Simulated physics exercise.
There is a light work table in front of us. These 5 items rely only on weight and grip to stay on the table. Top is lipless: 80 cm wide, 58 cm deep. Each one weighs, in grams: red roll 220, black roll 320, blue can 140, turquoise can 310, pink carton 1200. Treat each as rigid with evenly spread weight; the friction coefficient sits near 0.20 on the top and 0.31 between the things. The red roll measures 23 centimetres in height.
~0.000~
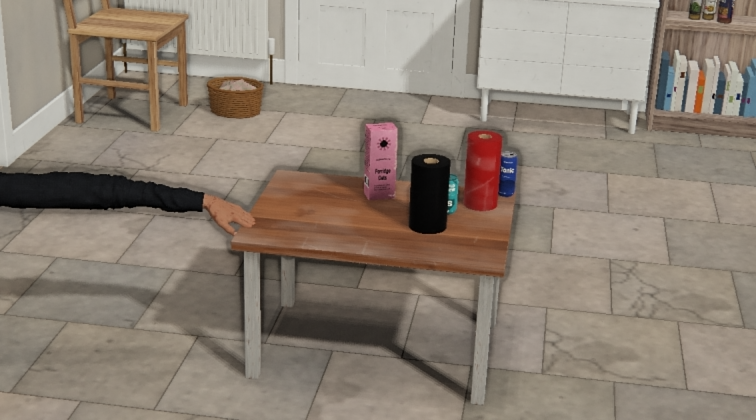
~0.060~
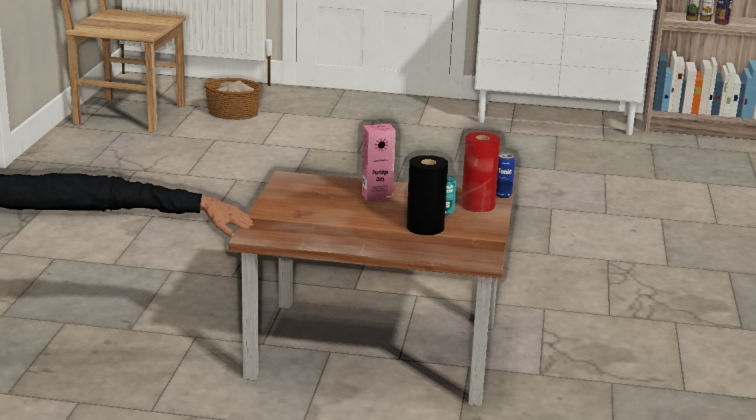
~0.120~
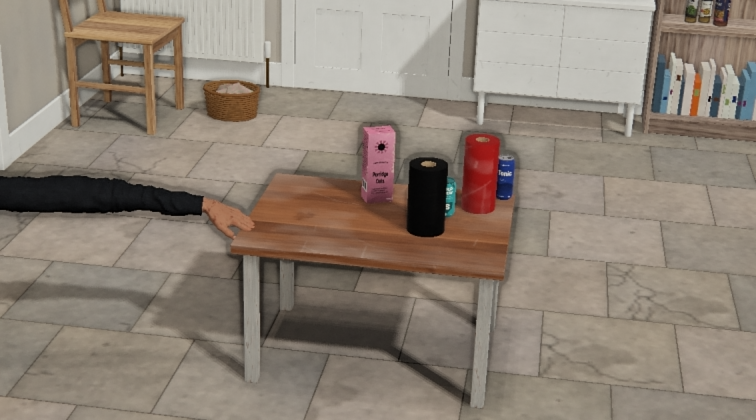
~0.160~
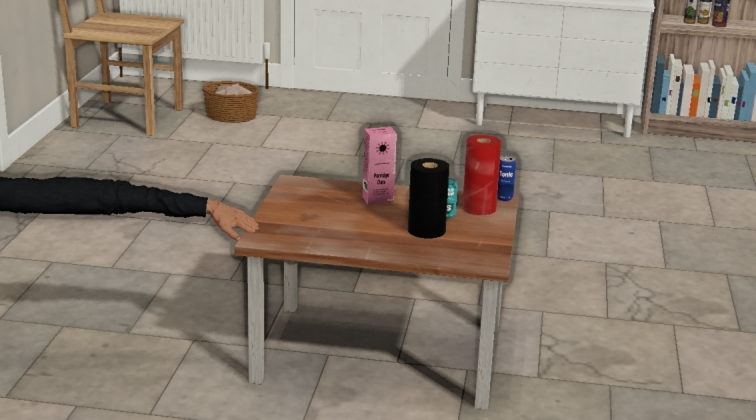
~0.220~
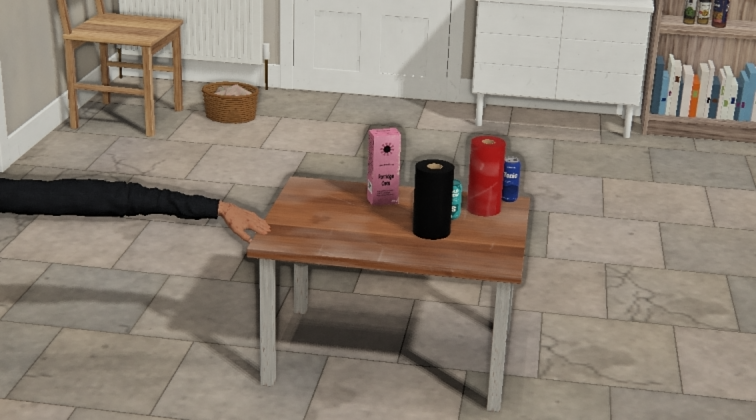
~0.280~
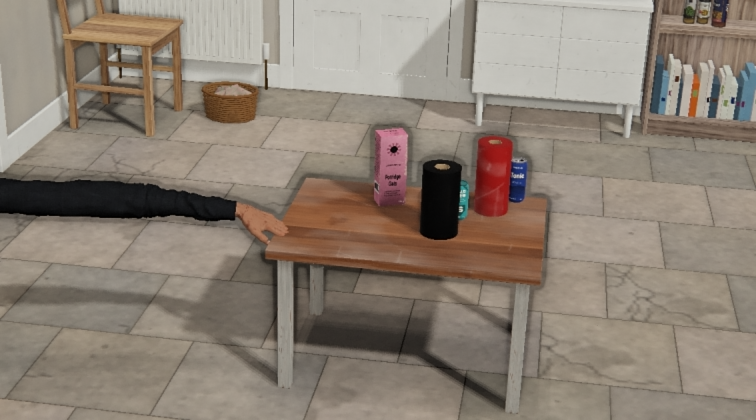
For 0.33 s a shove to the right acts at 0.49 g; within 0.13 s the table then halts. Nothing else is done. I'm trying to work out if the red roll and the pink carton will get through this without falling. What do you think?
At the end, the red roll stays vertical; the pink carton stays vertical.
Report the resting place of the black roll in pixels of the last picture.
My guess is roughly (526, 207).
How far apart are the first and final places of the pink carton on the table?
Around 6 centimetres.
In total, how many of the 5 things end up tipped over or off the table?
In all, 0.
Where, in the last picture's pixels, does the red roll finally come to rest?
It ends near (576, 184).
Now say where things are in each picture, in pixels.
In the first picture, red roll (483, 171); pink carton (380, 162).
In the second picture, black roll (427, 195).
In the third picture, table along by 1 cm; blue can (505, 178).
In the fourth picture, table along by 2 cm; black roll (428, 198); blue can (506, 179).
In the fifth picture, table along by 6 cm; red roll (486, 176) shifted 4 cm.
In the sixth picture, table along by 12 cm; red roll (493, 176) shifted 7 cm; pink carton (390, 167) shifted 7 cm.
Around 0.38 s, table along by 25 cm; pink carton shifted 15 cm near (407, 169); red roll shifted 14 cm near (510, 178); black roll shifted 14 cm.
Around 0.48 s, table along by 36 cm; pink carton shifted 18 cm near (429, 171); red roll shifted 18 cm near (533, 180); turquoise can shifted 18 cm.
Around 0.68 s, table along by 37 cm; pink carton shifted 9 cm near (462, 174); red roll shifted 9 cm near (567, 183); turquoise can shifted 9 cm.
Finally (1.2 s), not toppled but over 5 cm from the start, red roll, black roll, blue can, turquoise can and pink carton. In the last view, red roll near (576, 184), pink carton near (471, 174).
